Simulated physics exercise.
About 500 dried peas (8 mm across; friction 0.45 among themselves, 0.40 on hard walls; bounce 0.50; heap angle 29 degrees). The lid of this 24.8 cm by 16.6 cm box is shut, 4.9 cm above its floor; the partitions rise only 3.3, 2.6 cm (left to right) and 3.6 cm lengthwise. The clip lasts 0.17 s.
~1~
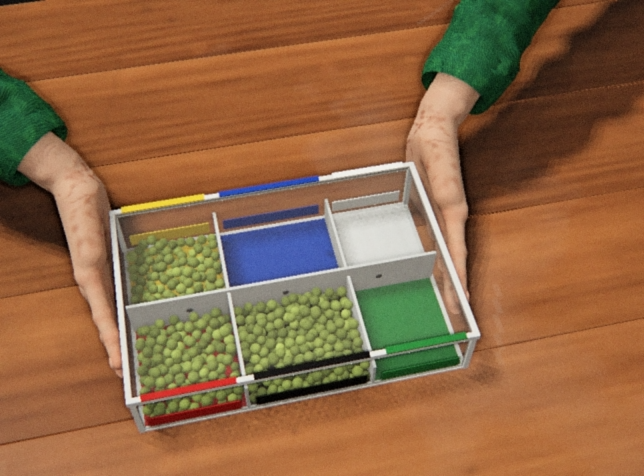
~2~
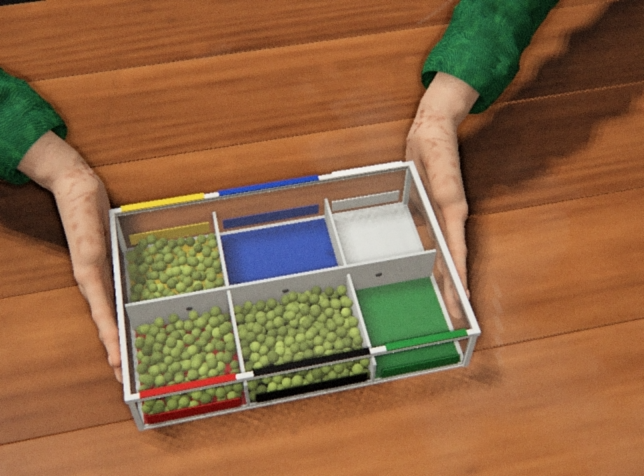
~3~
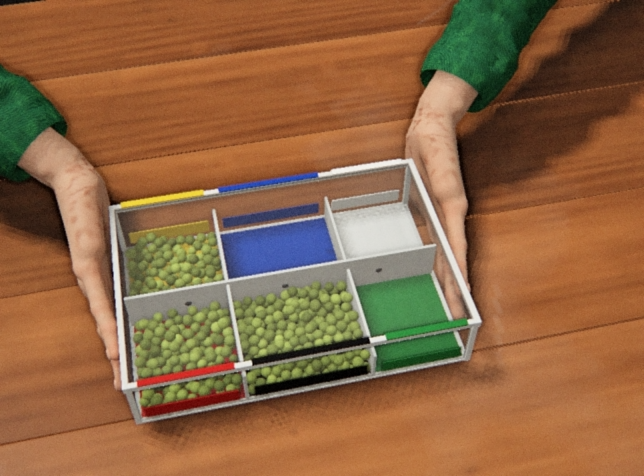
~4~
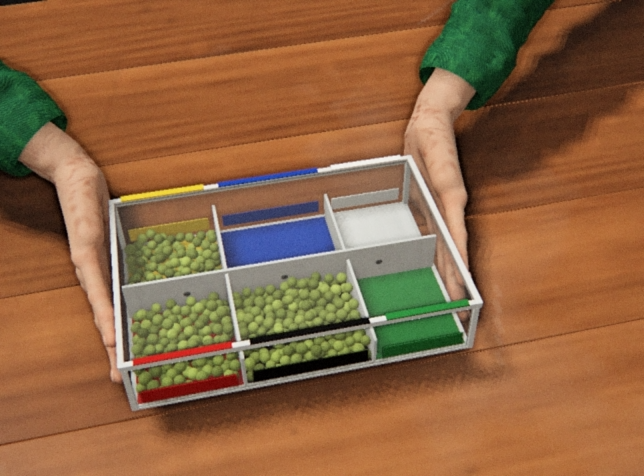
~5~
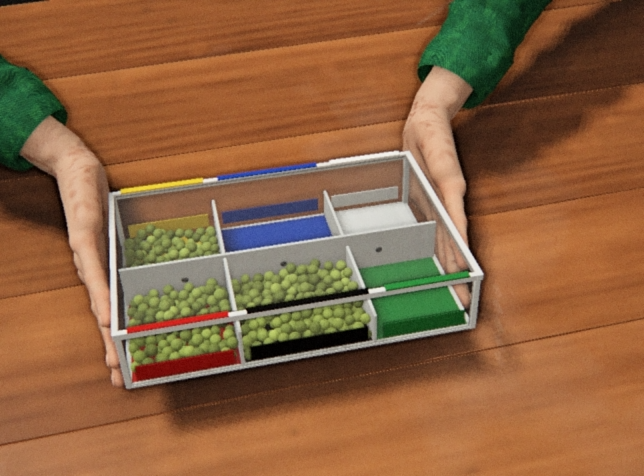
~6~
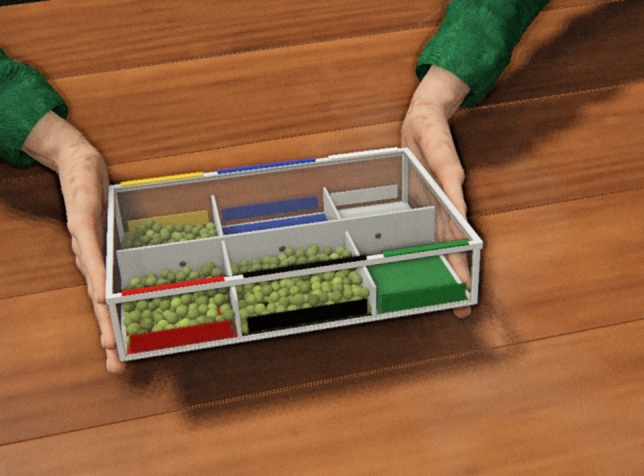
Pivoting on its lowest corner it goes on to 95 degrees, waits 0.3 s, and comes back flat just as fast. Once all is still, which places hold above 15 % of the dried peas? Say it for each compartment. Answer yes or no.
Red yes, blue no, green no, yellow yes, white no, black yes.
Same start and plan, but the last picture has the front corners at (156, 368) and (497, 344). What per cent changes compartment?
In that case some 50 per cent.
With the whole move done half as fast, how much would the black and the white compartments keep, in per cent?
In that case black 35; white 5.
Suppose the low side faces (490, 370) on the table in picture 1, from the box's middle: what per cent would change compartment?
Some 50 per cent.
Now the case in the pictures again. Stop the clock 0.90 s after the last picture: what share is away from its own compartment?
Roughly 20 per cent.
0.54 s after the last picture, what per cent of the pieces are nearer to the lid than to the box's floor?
Some 60 per cent.
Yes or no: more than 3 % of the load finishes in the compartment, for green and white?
Green no; white yes.
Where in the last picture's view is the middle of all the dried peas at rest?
Near (226, 317).
Then, 0.54 s after the last picture, tilt 95 degrees; red 25 %, blue 5 %, yellow 30 %, white 5 %, black 35 %.
Then, 0.90 s after the last picture, tilt 56 degrees; red 25 %, blue 5 %, yellow 30 %, white 5 %, black 35 %.
Then, 1.36 s after the last picture, tilt 0 degrees; red 20 %, blue 5 %, yellow 30 %, white 5 %, black 35 %.
In the end, red 20 %, blue 5 %, green 0 %, yellow 30 %, white 5 %, black 35 %.
